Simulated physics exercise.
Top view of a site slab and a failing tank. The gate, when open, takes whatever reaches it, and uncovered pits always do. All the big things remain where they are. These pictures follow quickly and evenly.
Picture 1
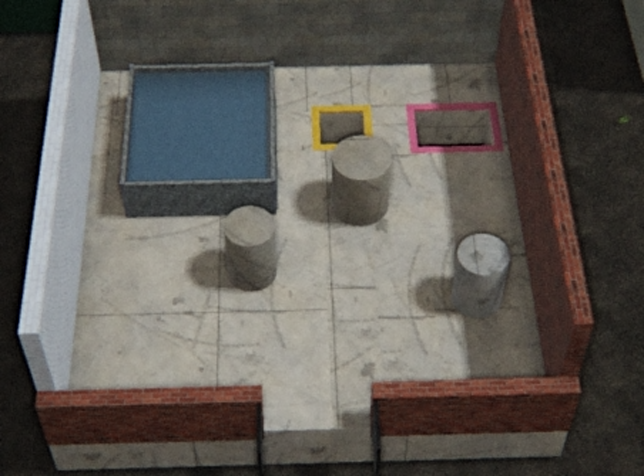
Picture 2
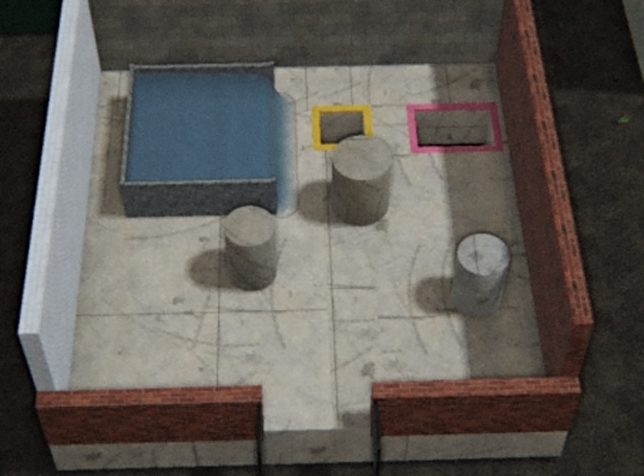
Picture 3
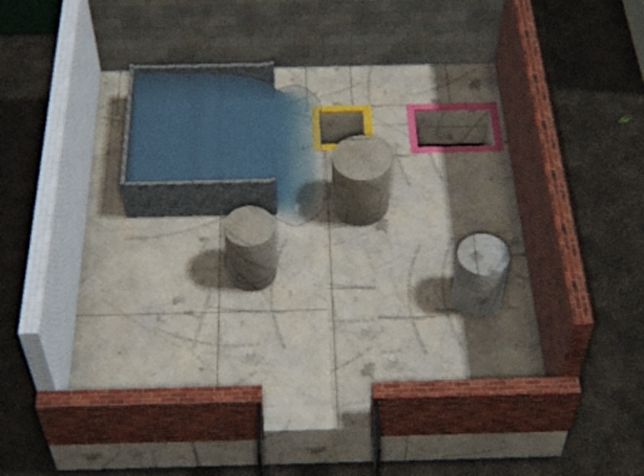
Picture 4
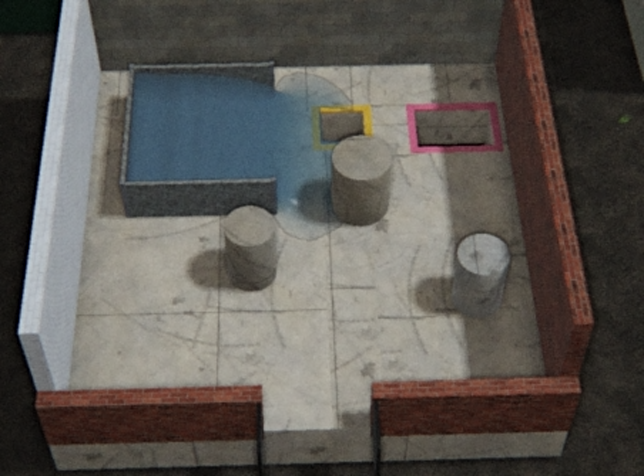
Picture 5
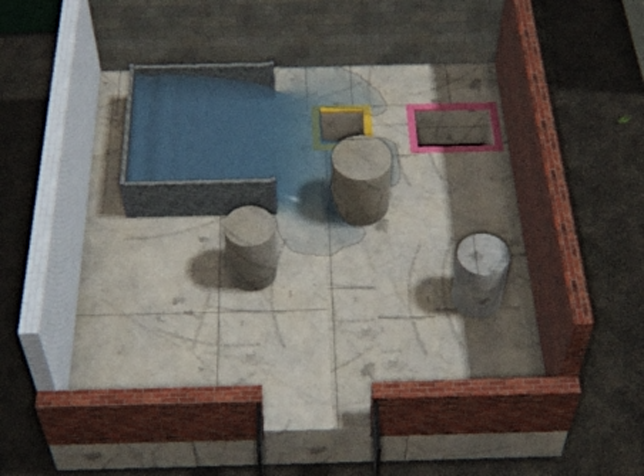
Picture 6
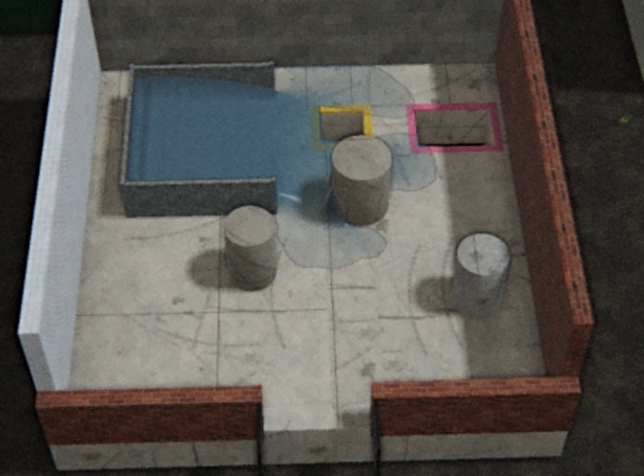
The video shows a walled slab with a blue water tank whose right side opens, letting water pour out and spread rightward across the floor, around the yellow-framed pit and a grey cylinder, toward the pink-framed pit.
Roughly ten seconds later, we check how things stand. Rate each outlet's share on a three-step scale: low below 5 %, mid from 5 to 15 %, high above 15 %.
Scale: Gate - mid, pink pit - high, yellow pit - high.
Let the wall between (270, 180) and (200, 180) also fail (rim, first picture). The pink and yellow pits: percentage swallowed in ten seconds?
The pink pit gets 10 per cent and the yellow pit 0 per cent.
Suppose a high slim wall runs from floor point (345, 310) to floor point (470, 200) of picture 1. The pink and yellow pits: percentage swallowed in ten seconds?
Estimated shares: Pink 30 percent, yellow 35 percent.
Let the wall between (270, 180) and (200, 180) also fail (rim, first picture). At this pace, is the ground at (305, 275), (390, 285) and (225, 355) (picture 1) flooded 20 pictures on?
Well, the first is hit by the spill, the next hit by the spill, the last hit by the spill.
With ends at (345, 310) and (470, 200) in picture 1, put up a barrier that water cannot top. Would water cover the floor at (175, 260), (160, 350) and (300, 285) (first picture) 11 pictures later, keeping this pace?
In that order, I'd expect them to be kept clear of the flood, kept clear of the flood and reached by the flood.
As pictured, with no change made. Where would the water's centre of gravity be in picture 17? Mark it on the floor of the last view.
It is near (298, 167).
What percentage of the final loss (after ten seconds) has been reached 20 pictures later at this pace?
Near 65 in a hundred, I reckon.
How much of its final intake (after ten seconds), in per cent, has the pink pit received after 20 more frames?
Roughly 50 %.
A moment on, water covers 30 % of the floor; the gate 0 %, the pink pit 2 %, the yellow pit 12 %.
Next, water covers 50 % of the floor; the gate 0 %, the pink pit 6 %, the yellow pit 21 %.
Then, water covers 60 % of the floor; the gate 2 %, the pink pit 14 %, the yellow pit 29 %.
Later, water covers 65 % of the floor; the gate 4 %, the pink pit 22 %, the yellow pit 34 %.
In the end, water covers 75 % of the floor; the gate 7 %, the pink pit 27 %, the yellow pit 37 %.
